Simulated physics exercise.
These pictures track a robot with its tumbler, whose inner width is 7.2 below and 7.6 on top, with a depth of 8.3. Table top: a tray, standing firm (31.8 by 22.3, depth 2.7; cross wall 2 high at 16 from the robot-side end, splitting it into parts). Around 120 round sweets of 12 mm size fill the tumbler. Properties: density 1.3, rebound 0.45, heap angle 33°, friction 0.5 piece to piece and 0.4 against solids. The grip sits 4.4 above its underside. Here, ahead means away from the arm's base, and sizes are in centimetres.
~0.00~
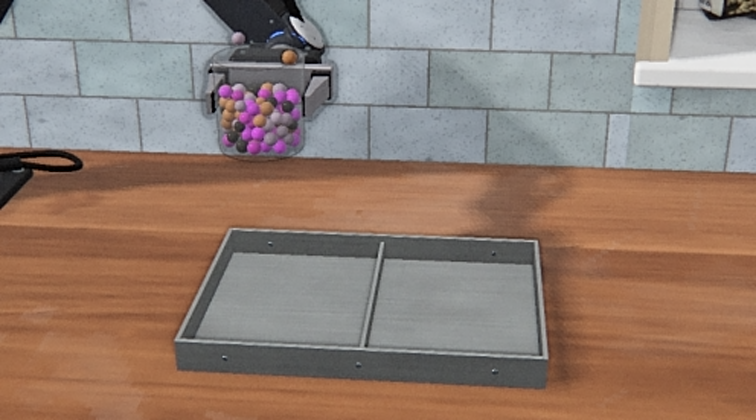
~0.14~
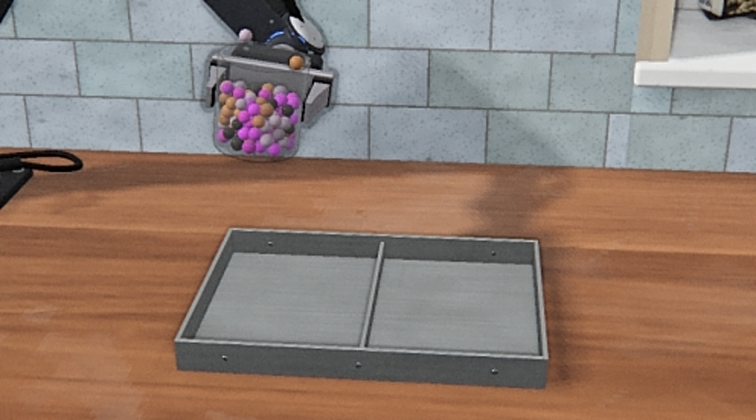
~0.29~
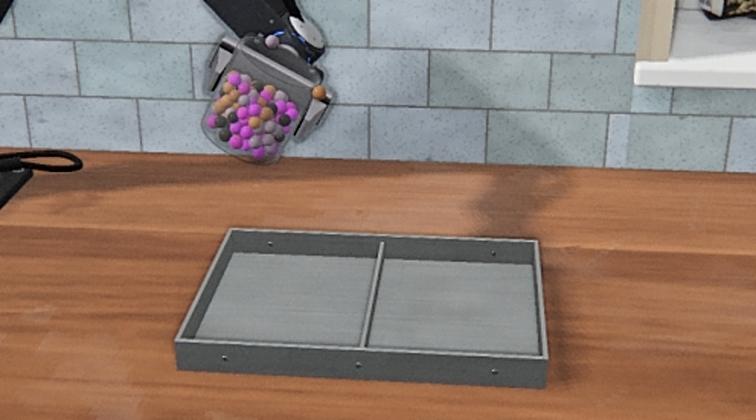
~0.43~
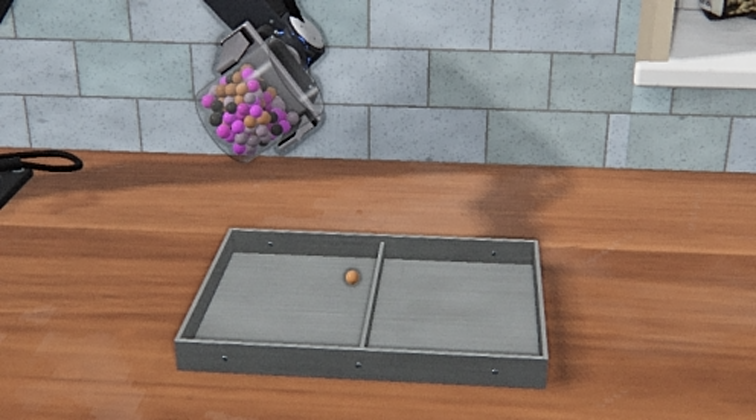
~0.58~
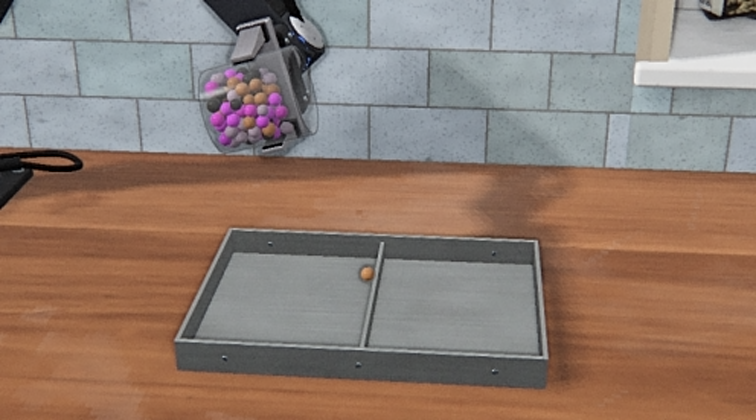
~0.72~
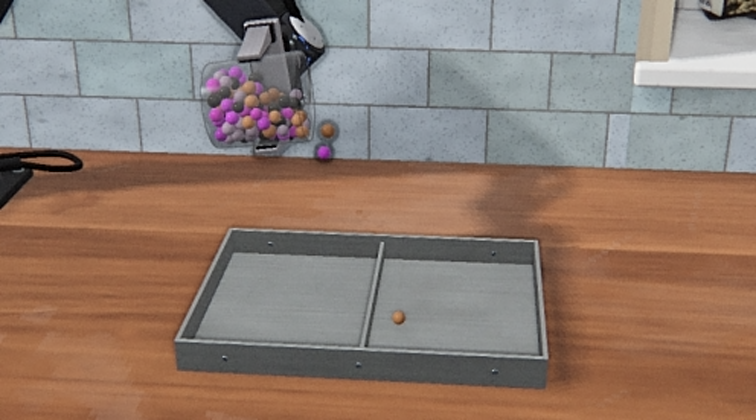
Wooden table top, a robot arm tilting a clear tumbler of coloured balls, one orange ball rolling about a divided grey tray.
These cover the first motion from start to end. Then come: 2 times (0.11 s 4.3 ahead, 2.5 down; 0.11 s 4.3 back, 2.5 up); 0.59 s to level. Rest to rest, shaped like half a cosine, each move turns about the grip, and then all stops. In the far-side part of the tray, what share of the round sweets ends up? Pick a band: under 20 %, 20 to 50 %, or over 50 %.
20 to 50 %.
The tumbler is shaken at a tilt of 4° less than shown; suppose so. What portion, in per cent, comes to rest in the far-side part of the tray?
30 %.
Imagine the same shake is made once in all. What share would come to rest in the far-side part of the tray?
It would come to around 25 %.
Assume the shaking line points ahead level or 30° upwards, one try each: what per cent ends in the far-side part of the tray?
Estimates, in order: 65 % then 80 %.
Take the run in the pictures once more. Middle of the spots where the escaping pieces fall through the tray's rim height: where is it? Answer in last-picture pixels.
Estimated centre near (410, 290) in pixels.
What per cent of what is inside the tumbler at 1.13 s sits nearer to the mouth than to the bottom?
Around 65 per cent of it.
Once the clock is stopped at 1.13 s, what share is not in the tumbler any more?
Share gone by then: Close to 40 %.
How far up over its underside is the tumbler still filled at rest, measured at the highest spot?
The top sits some 6.0 cm up.
After 1.13 s, tilted 82° forward, highest piece 21 above the table; 73 in the tumbler, 33 in the far-side part, 7 in the robot-side part, 8 in flight or on a rim.
After 1.54 s, tilted 22° forward, highest piece 23 above the table; 55 in the tumbler, 44 in the far-side part, 22 in the robot-side part.
After 1.95 s, level, highest piece 23 above the table; 55 in the tumbler, 44 in the far-side part, 22 in the robot-side part.
After 3.00 s, level, highest piece 23 above the table; 55 in the tumbler, 44 in the far-side part, 22 in the robot-side part.
In the end, 55 in the tumbler, 44 in the far-side part, 22 in the robot-side part. That is 36 % in the far-side part of the tray.
